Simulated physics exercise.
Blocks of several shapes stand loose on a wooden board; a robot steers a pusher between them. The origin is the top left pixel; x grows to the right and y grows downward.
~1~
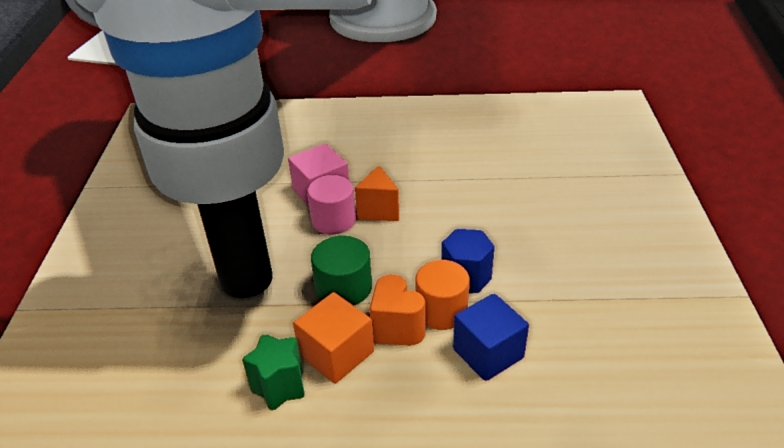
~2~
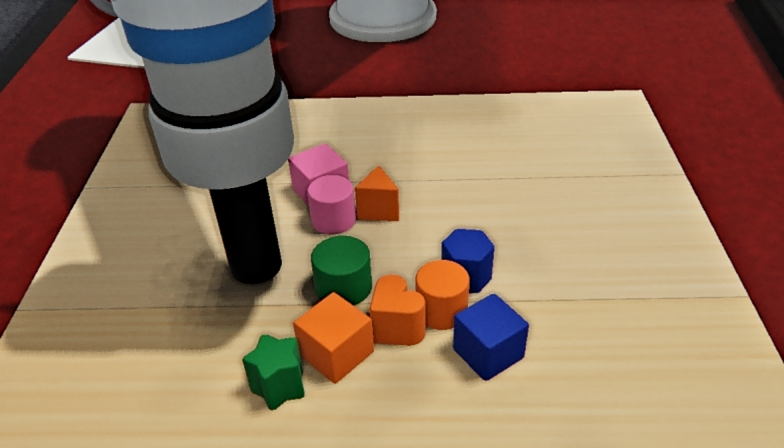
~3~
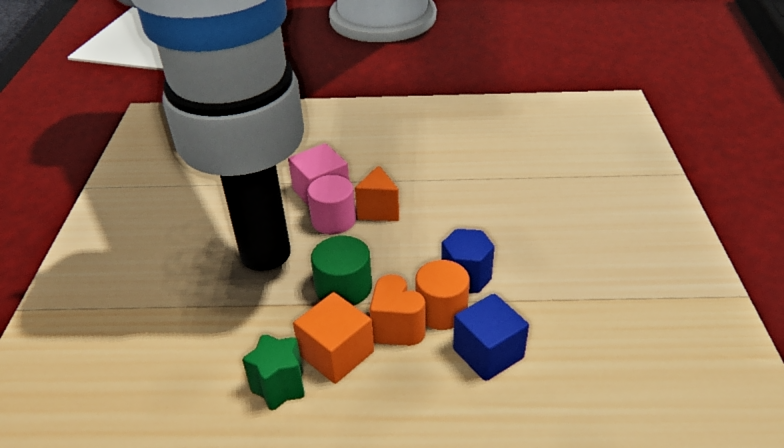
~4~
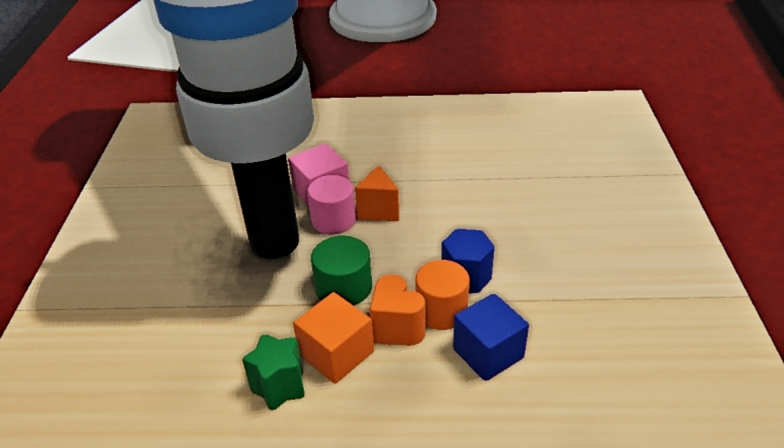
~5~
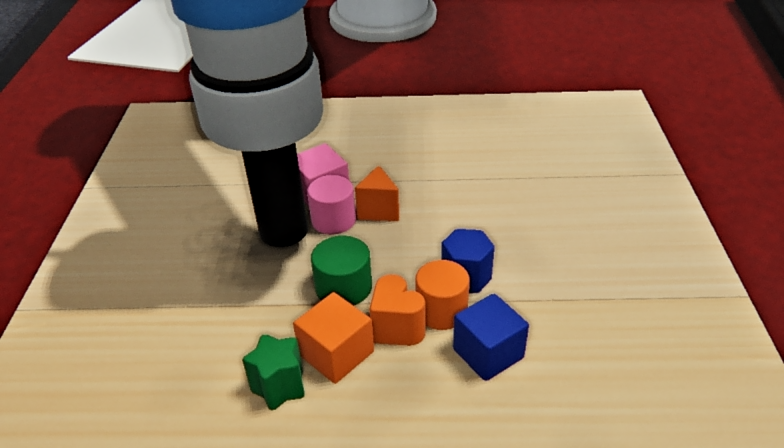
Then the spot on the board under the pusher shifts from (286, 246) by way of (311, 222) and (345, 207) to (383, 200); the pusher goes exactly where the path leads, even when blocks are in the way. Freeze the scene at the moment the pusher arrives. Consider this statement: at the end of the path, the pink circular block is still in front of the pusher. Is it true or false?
True - the claim holds.
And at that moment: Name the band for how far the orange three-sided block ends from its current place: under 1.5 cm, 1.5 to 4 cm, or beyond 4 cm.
Overall it shifts more than 4 cm.
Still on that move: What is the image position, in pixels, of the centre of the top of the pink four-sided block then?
The centre of its top face lies at (331, 145).
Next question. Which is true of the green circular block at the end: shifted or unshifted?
It stays.
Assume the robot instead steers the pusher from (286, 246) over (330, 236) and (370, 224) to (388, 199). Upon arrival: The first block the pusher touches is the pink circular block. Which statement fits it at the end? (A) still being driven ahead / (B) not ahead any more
My answer is option A.
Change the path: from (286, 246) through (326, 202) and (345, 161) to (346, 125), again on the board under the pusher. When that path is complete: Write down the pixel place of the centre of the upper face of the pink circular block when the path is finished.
It will end up at (374, 162).
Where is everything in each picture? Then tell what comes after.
The first frame shows lower end of the pusher (247, 280), tops of blocks, pink four-sided block (317, 160), pink circular block (330, 188), green circular block (340, 254), orange three-sided block (377, 180).
The second frame shows pusher (256, 267), blocks as before.
The third frame shows pusher (266, 254), blocks as before.
The fourth frame shows pusher (275, 242), blocks as before.
The fifth frame shows pusher (284, 232), pink four-sided block (317, 160), pink circular block (330, 188), green circular block (340, 254), orange three-sided block (377, 180).
What follows on the original path. Halfway along, pusher (326, 199); pink four-sided block (325, 149), turned 20° anticlockwise; pink circular block (369, 173); orange three-sided block (405, 176), turned 25° anticlockwise.
At the end, pusher (382, 186); pink four-sided block (331, 145), turned 45° anticlockwise; pink circular block (426, 162); green circular block not moved; orange three-sided block (454, 176), turned 20° clockwise.
